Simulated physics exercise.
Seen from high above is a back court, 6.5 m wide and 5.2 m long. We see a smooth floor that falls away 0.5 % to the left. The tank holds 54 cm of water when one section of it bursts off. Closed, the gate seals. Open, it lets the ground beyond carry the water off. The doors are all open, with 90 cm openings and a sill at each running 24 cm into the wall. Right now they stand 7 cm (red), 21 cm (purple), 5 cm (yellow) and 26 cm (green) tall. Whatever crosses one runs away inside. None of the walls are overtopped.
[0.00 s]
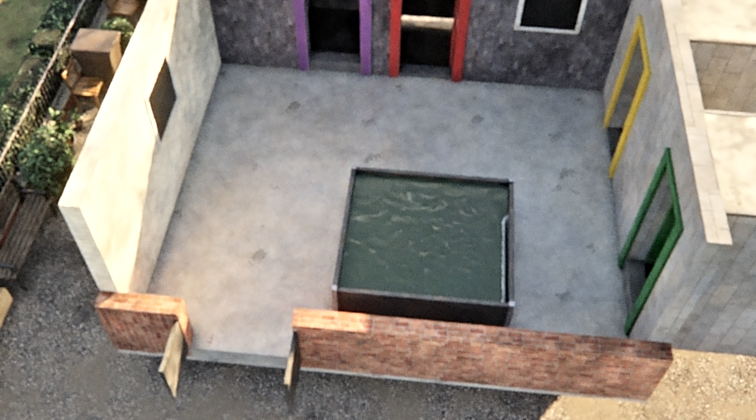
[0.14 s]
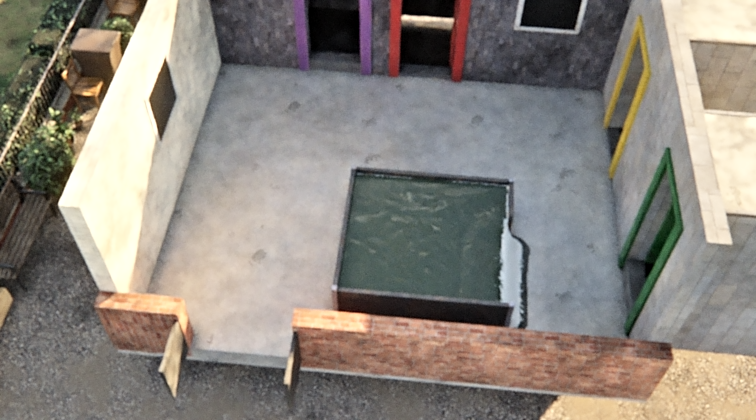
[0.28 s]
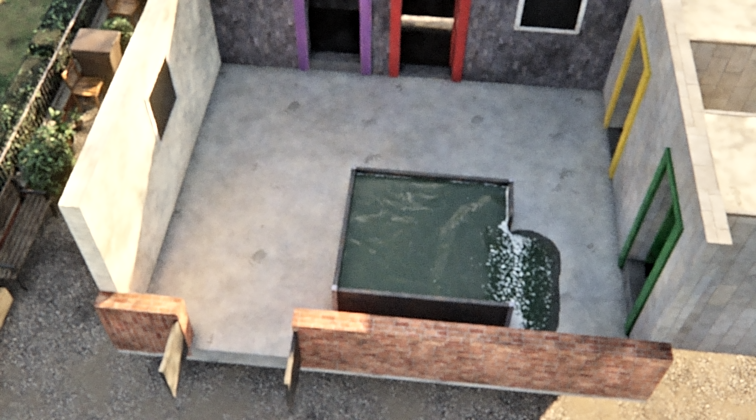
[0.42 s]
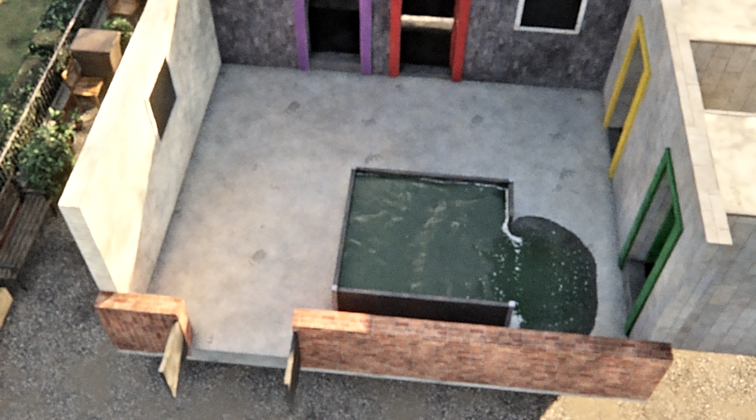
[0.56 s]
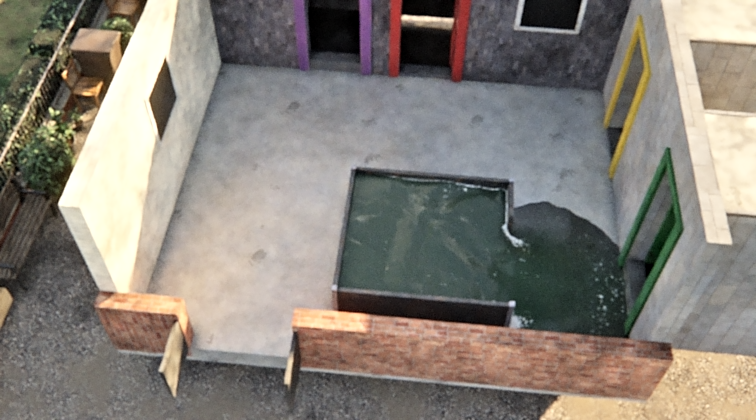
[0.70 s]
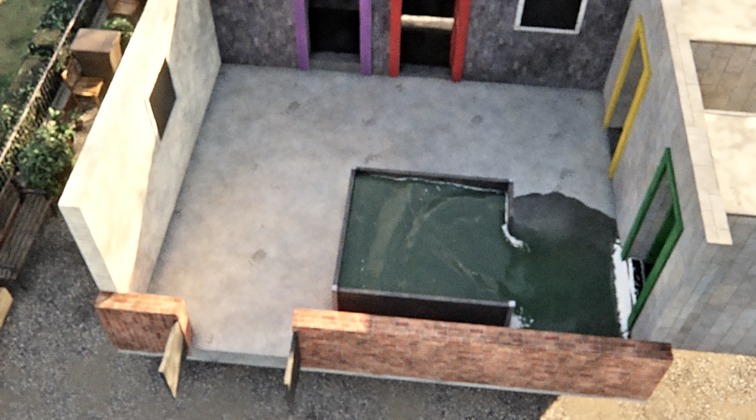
Dark green water pours from the tank's right side and spreads to the green door.
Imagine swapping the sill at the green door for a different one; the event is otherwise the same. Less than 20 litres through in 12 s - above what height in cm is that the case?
Above about 33 cm.
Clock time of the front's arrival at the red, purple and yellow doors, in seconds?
For red it's 3.4 s, for purple 4.5 s, and for yellow 1.5 s.
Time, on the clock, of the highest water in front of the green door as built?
Approximately 2.0 s.
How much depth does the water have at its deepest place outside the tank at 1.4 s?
Max depth: About 47 cm.
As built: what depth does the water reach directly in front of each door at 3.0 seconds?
Door by door, in centimetres - red 0, purple 0, yellow 7, green 30.
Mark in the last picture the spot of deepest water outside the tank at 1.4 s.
Around (632, 372).
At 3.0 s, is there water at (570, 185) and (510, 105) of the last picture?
First soaked, then soaked.
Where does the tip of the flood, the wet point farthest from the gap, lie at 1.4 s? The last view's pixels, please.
Lab note: Front tip approx. at (610, 161).
After 1.4 s water covers 15 % of the floor, deepest (47 cm) near (632, 372); 35 cm at the green door, 17 litres in over its 26 cm sill.
After 3.0 s water covers 35 % of the floor, deepest (32 cm) near (631, 359); 30 cm at the green door, 81 litres in over its 26 cm sill.
After 12.0 s water covers 95 % of the floor, deepest (11 cm) near (158, 259); 6 cm at the green door, 87 litres in over its 26 cm sill.
At the green door as built, the water arrived by 0.6 s and peaked near 39 cm at 2.0 s.
With a sill of 30 cm, 43 litres would have come in within the 12 s; with 40 cm, 2 litres. So under 20 litres takes about 33 cm.
